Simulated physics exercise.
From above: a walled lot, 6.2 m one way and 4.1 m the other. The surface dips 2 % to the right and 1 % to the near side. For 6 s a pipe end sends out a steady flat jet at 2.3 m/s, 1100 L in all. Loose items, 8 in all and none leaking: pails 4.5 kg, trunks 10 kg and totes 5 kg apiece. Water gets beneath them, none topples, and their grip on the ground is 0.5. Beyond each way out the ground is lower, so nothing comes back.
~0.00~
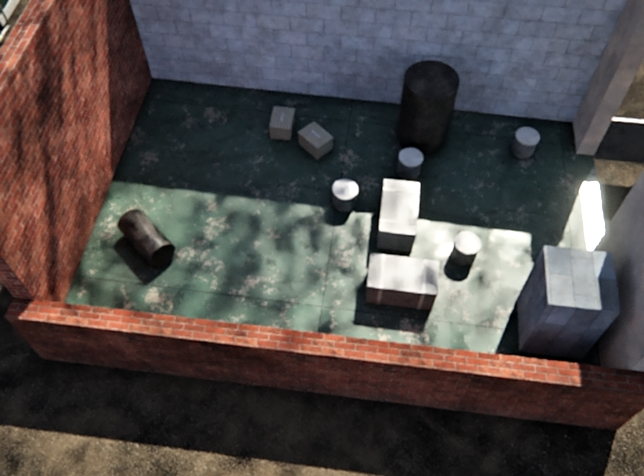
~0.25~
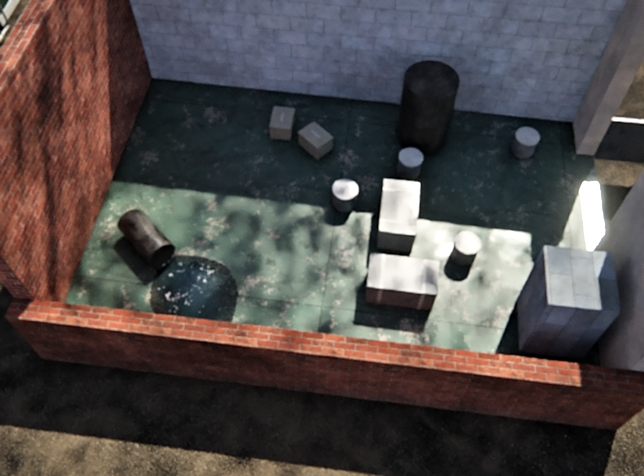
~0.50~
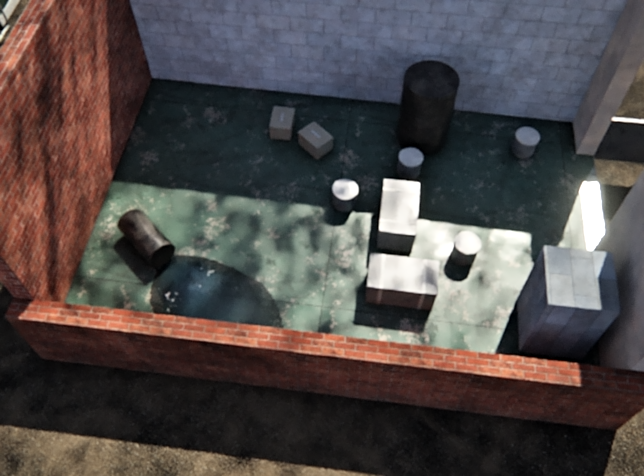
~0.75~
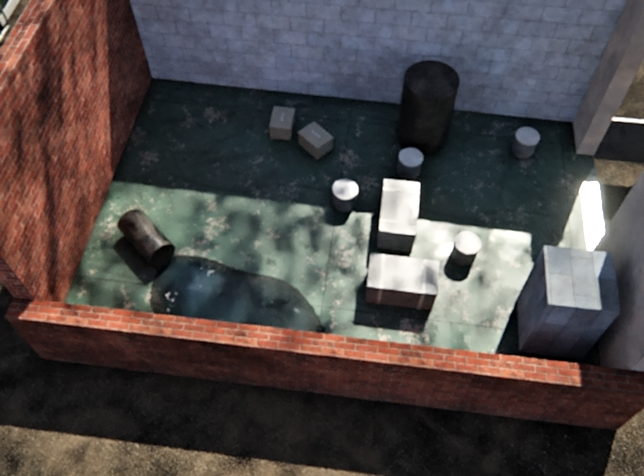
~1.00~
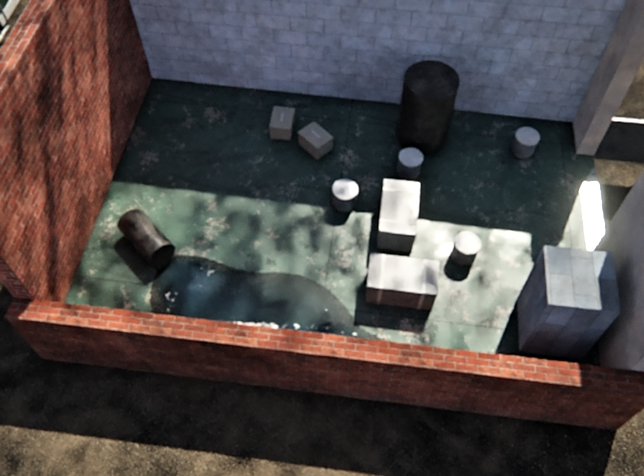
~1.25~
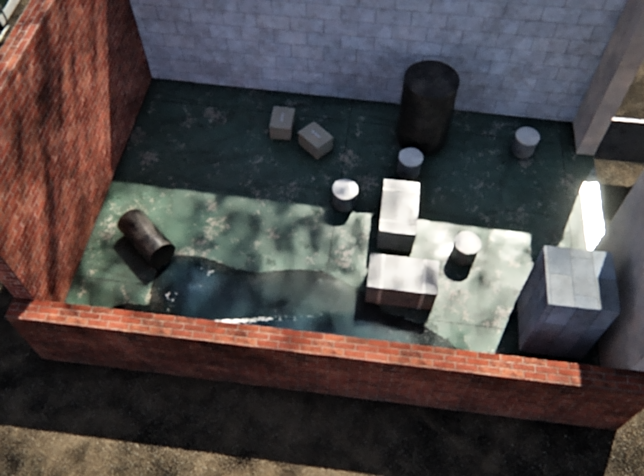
Water pools beside the dark pipe and spreads right along the low brick wall.
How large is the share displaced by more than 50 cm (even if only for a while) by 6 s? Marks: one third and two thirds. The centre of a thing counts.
It is less than a third.
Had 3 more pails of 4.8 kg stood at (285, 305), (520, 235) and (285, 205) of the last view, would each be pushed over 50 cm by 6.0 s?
In turn: Over, more, under.
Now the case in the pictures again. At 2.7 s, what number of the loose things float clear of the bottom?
At that moment 0.
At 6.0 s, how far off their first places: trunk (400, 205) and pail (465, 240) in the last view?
In that order: 0 cm, 140 cm.
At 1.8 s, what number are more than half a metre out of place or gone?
0 of them.
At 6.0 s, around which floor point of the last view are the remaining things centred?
Around (415, 176).
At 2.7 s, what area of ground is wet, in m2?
Some 8.0 m2.
After 1.8 s 0 of 8 are over 50 cm from their spots; 0 afloat.
After 2.7 s 0 of 8 are over 50 cm from their spots; 0 afloat.
After 4.2 s 1 of 8 are over 50 cm from their spots; 1 afloat.
After 6.0 s 2 of 8 are over 50 cm from their spots, and 2 have been at some point; 1 afloat.
